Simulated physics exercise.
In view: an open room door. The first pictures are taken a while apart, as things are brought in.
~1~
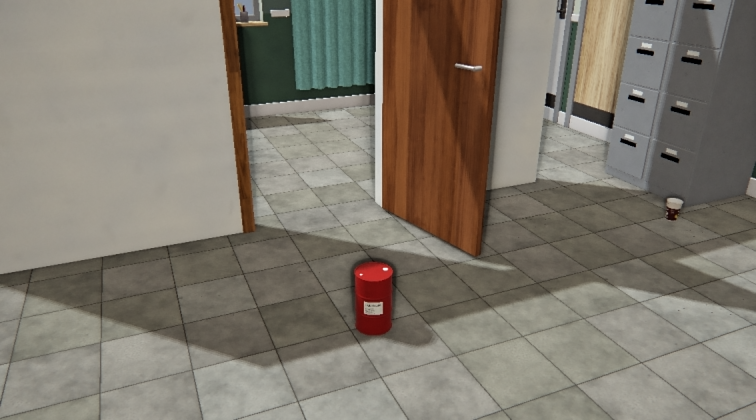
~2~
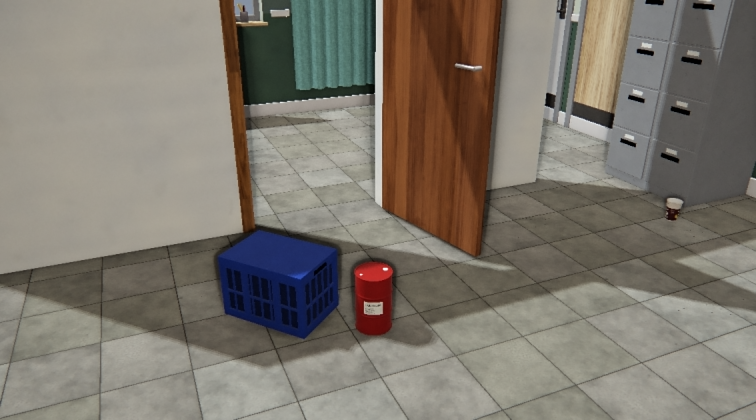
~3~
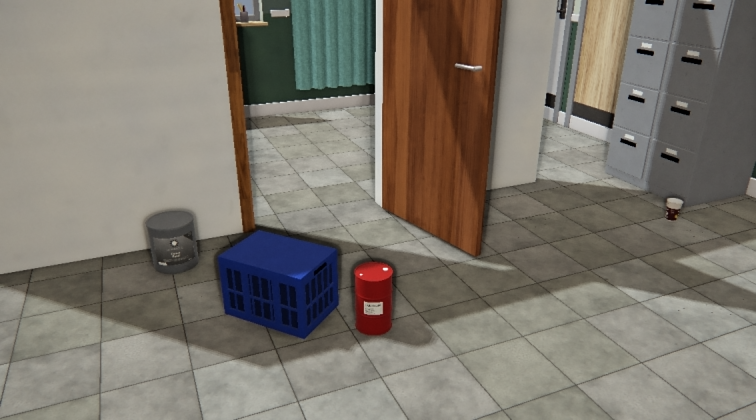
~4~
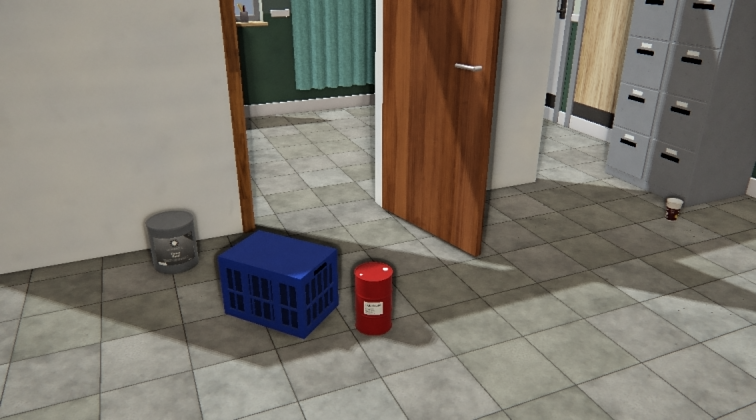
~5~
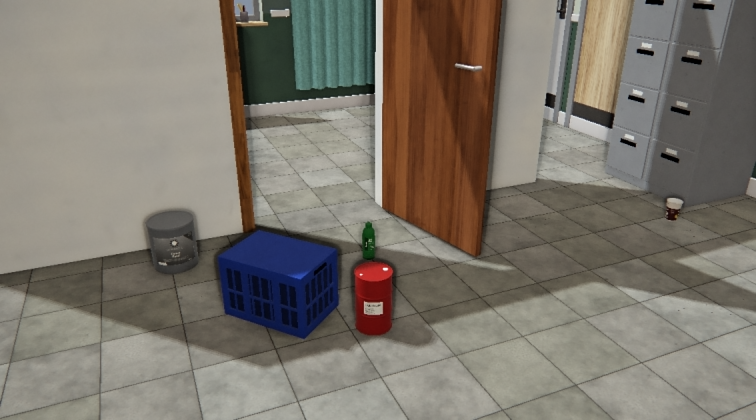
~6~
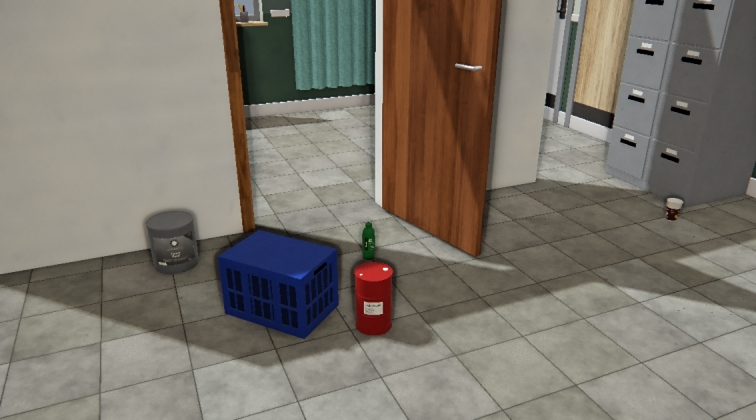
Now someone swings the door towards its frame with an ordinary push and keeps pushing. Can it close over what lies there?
The door shuts.
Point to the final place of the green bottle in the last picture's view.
At about (237, 239).
Then, 1.00 s after the last picture, door at 45°; green bottle slid well along near (331, 238).
Then, 1.30 s after the last picture, door at 15°; green bottle slid well along near (270, 225).
Then, 2.40 s after the last picture, door at 0°; green bottle tipped 4° from how it was near (235, 239).
At rest, door at 0°; moved from the start, green bottle; the other 3 in place. Seen from the same camera at the end, green bottle near (237, 239).
